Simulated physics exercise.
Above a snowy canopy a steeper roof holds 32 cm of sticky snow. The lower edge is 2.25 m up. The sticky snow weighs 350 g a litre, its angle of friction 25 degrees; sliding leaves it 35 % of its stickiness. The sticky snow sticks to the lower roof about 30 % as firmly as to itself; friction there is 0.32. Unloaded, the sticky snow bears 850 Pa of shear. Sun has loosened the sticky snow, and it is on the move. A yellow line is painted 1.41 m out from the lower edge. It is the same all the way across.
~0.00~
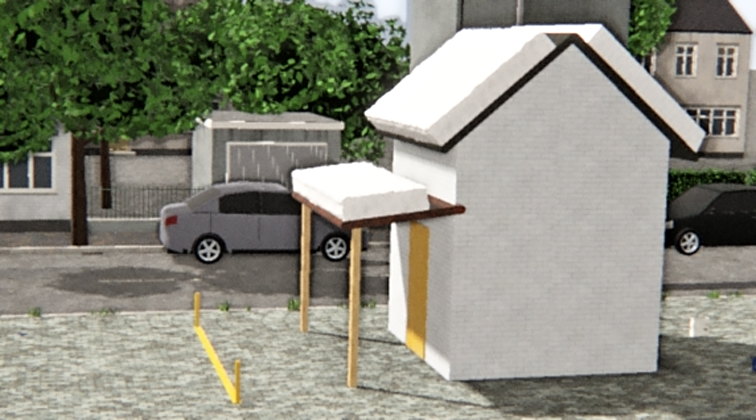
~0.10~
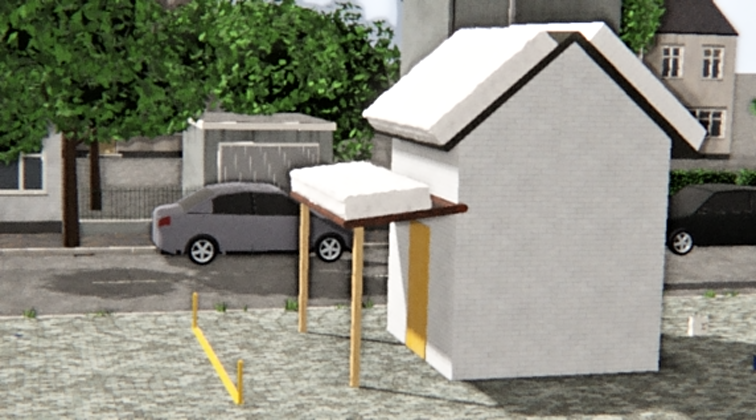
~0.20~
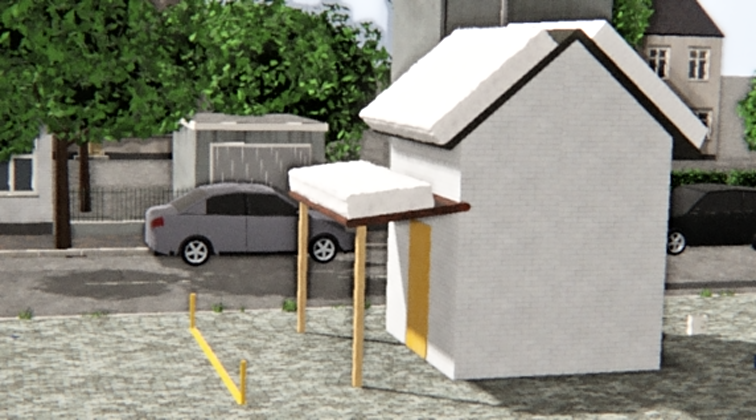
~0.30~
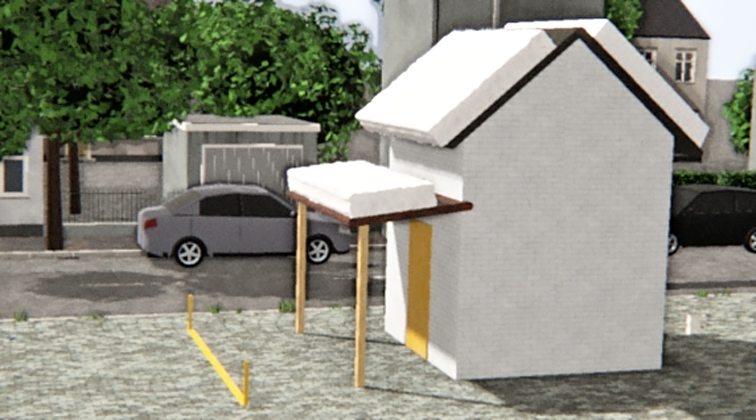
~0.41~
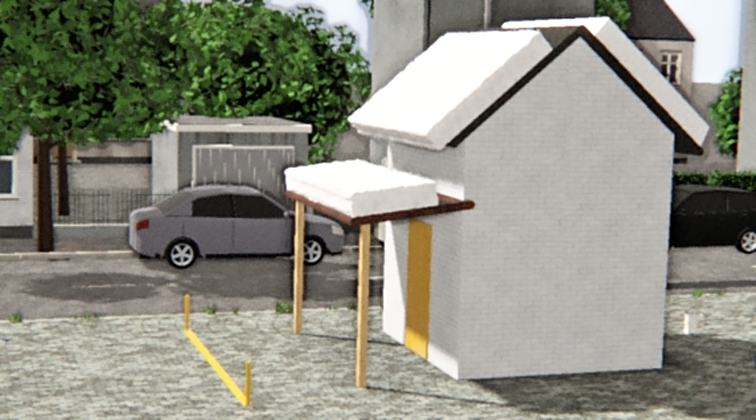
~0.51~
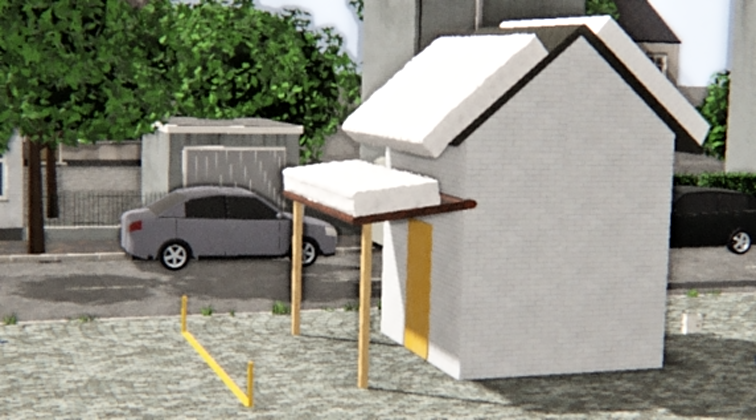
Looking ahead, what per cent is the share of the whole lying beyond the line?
Expect roughly 5 %.
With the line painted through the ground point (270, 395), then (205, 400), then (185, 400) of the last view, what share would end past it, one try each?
In that order: 14 %, 1 %, 1 %.
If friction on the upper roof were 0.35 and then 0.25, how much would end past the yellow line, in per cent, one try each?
In turn about 12 %, 20 %.
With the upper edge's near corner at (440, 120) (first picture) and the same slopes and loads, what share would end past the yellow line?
Then about 25 %.
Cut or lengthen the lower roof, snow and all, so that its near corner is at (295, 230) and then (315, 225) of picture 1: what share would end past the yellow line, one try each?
In that order: 0 %, 1 %.
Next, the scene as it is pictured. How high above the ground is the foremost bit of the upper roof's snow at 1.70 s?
Roughly 1.8 m.
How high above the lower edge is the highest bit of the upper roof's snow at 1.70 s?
Roughly 0.9 m.
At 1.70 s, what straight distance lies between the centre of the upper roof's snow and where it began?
Roughly 2.2 m.
By 1.05 s, none is below the lower edge and 0 % is past the line.
By 1.70 s, 5 % is below the lower edge and 0 % is past the line.
By 2.35 s, 30 % is below the lower edge and 4 % is past the line.
By 3.00 s, 44 % is below the lower edge and 5 % is past the line.
By 3.70 s, at the end, 44 % is below the lower edge and 5 % is past the line.
